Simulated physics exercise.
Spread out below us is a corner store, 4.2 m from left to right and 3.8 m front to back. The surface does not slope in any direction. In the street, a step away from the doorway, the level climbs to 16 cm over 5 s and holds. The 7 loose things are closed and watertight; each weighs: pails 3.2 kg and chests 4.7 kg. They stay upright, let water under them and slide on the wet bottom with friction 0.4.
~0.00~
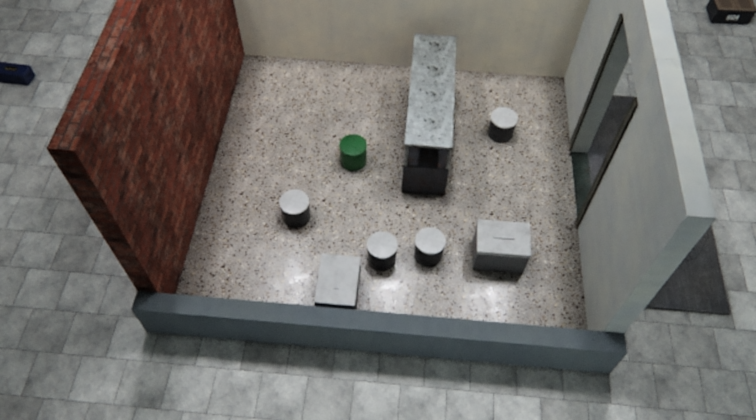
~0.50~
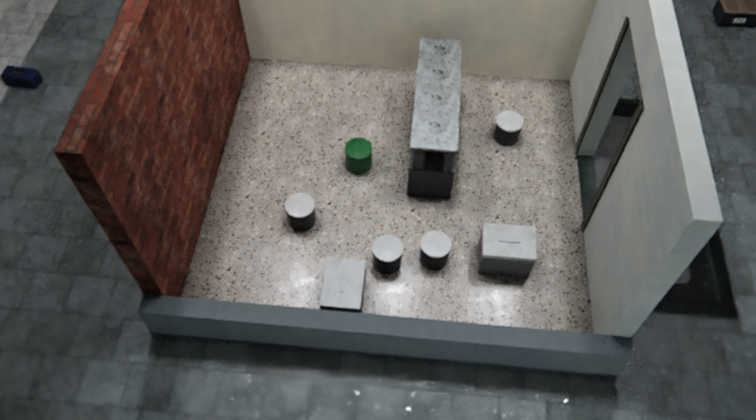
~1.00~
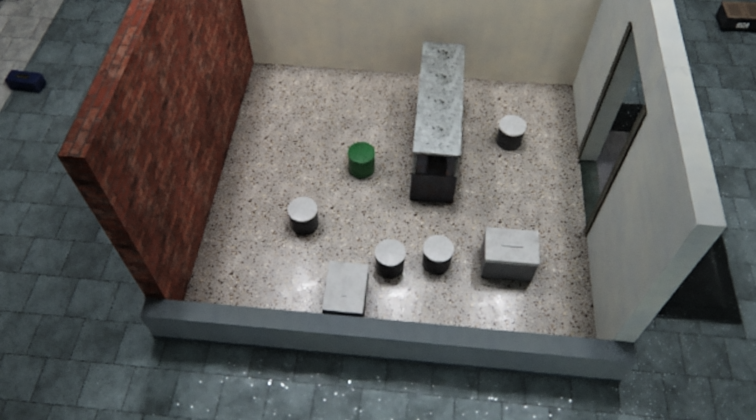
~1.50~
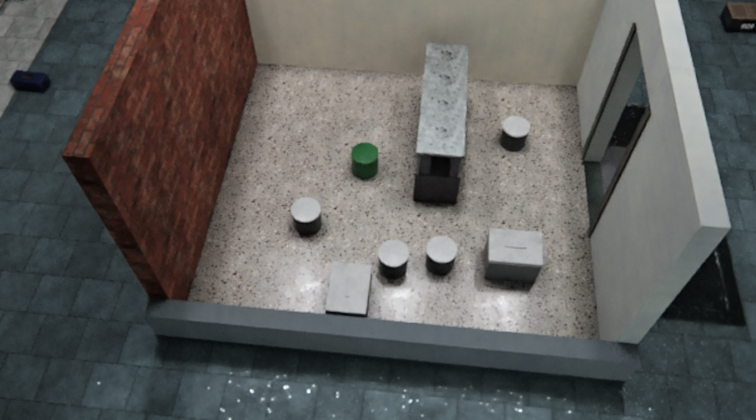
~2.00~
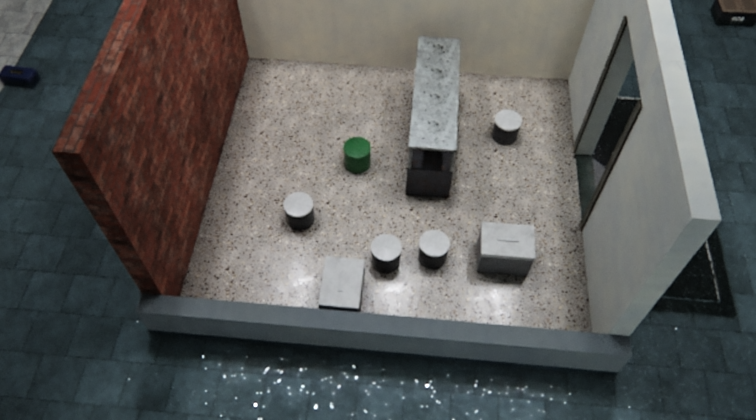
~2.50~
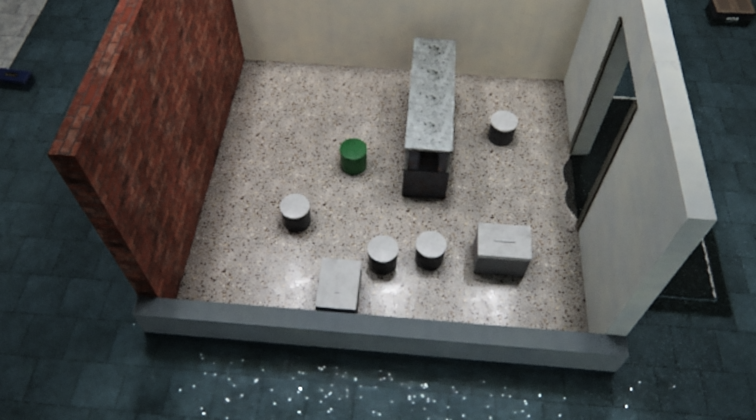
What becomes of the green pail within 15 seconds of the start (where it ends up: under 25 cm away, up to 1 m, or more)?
It is left close to where it began.
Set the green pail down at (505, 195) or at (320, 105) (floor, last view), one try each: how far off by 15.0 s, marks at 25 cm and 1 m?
Going in order, it gets pushed a long way and then it gets a small push.
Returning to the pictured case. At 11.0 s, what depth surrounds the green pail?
Close to 1 centimetres.
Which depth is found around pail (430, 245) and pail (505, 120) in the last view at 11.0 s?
First roughly 6 cm, second roughly 8 cm.
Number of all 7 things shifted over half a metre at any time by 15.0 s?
The tally stands at 5.
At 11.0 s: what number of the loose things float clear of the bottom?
I'd say 5 of them.
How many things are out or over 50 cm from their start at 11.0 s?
The number by then is 4.
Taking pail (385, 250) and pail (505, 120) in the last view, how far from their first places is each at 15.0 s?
They sit 200 cm and 60 cm away, in the order given.
After 3.5 s the green pail is near (353, 149), 0.0 m from its start, aground; 0 afloat.
After 6.8 s the green pail is near (353, 149), 0.0 m from its start, aground; 1 afloat.
After 11.0 s the green pail is near (353, 149), 0.0 m from its start, aground; 5 afloat.
After 15.0 s the green pail is near (356, 149), 0.0 m from its start, aground; 6 afloat.
